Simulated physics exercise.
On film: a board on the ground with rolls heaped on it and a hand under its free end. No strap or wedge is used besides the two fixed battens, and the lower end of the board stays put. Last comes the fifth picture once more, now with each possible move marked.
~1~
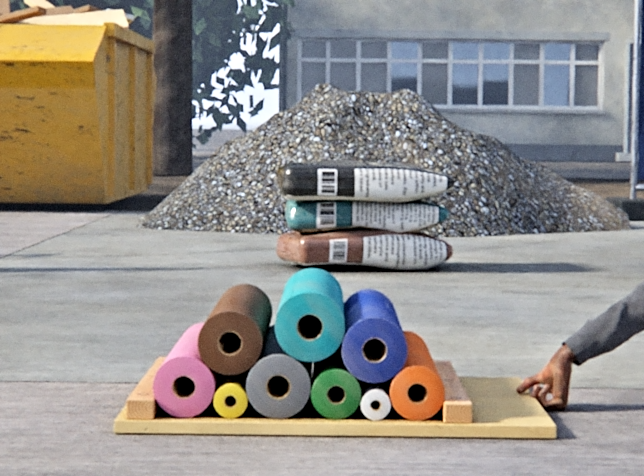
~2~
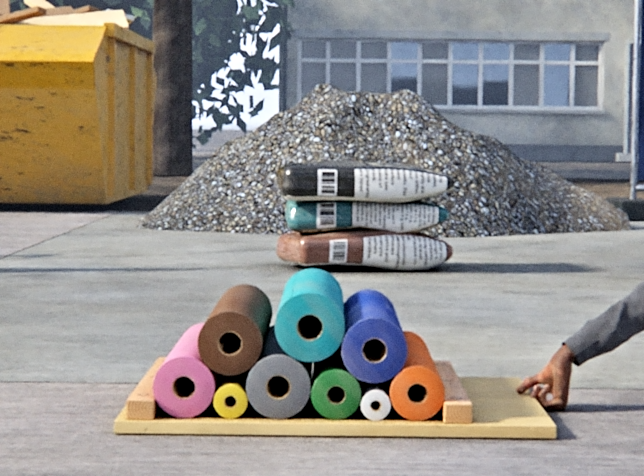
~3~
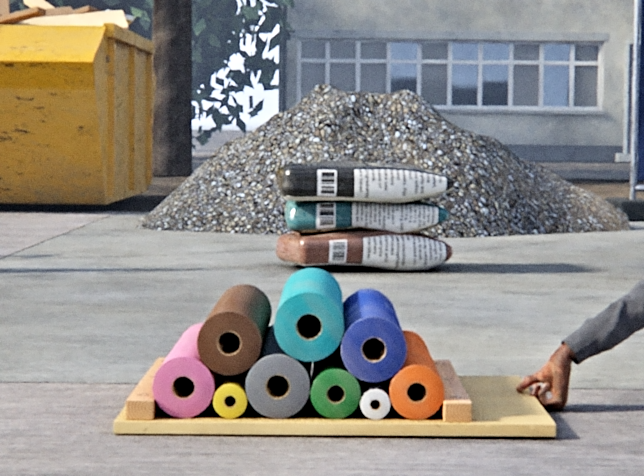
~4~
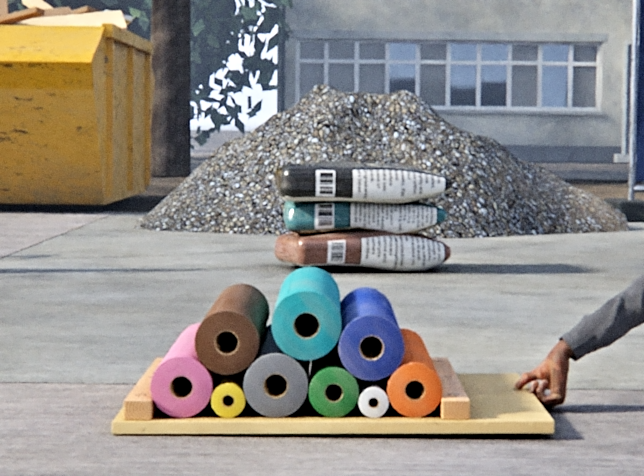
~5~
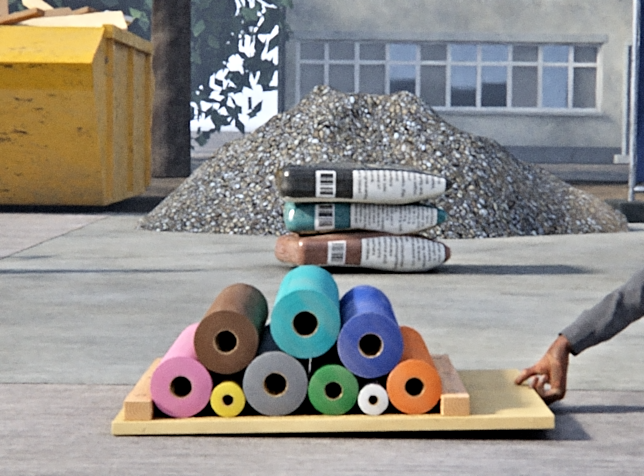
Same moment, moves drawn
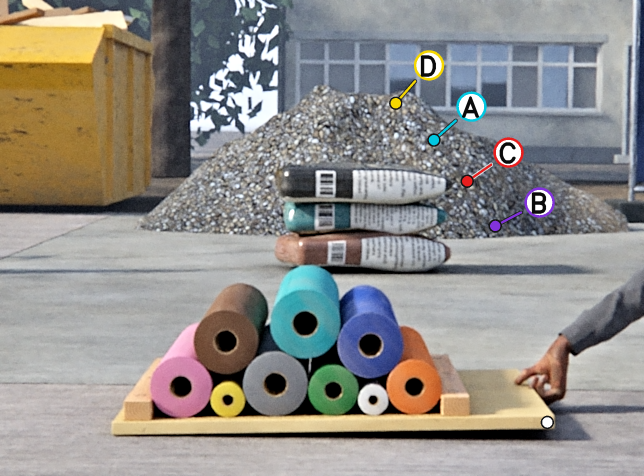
In a paved yard seen from low at the front, a gravel heap and three stacked bags stand before a grey building, with a yellow skip at left. Pink, brown, yellow, grey, turquoise, green, blue, white and orange rolls lie piled between wooden blocks on a pale board. The view shifts very slightly as a grey-sleeved hand at right raises the board's free end a little, the rolls staying heaped.
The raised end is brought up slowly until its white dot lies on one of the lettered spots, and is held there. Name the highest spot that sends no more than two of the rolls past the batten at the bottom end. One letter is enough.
Up to C.
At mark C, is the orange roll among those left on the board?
Yes.
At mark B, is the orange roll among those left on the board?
The orange roll: Yes.
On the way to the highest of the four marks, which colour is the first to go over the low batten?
The brown one.
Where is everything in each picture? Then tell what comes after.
Brown roll (230, 343); turquoise roll (310, 327); board (335, 394), in the first frame.
Board (335, 394); pink roll (184, 387), in the second frame.
Board (335, 393); white roll (376, 404); orange roll (417, 392); pink roll (183, 387), in the third frame.
Board (333, 392); pink roll (181, 387); yellow roll (228, 400), in the fourth frame.
Board (333, 390); pink roll (181, 387); yellow roll (228, 400), in the fifth frame.
On the marked copy, A at (434, 140); B at (495, 226); C at (467, 181); D at (396, 103); the white dot at (548, 423).
Following C. Soon after the start, board at 20°.
Later, board at 36°.
In the end, board at 36°, none over the low batten.
As for the rest, A three over the low batten (blue, brown, turquoise); B none over the low batten; D three over the low batten (blue, brown, turquoise).
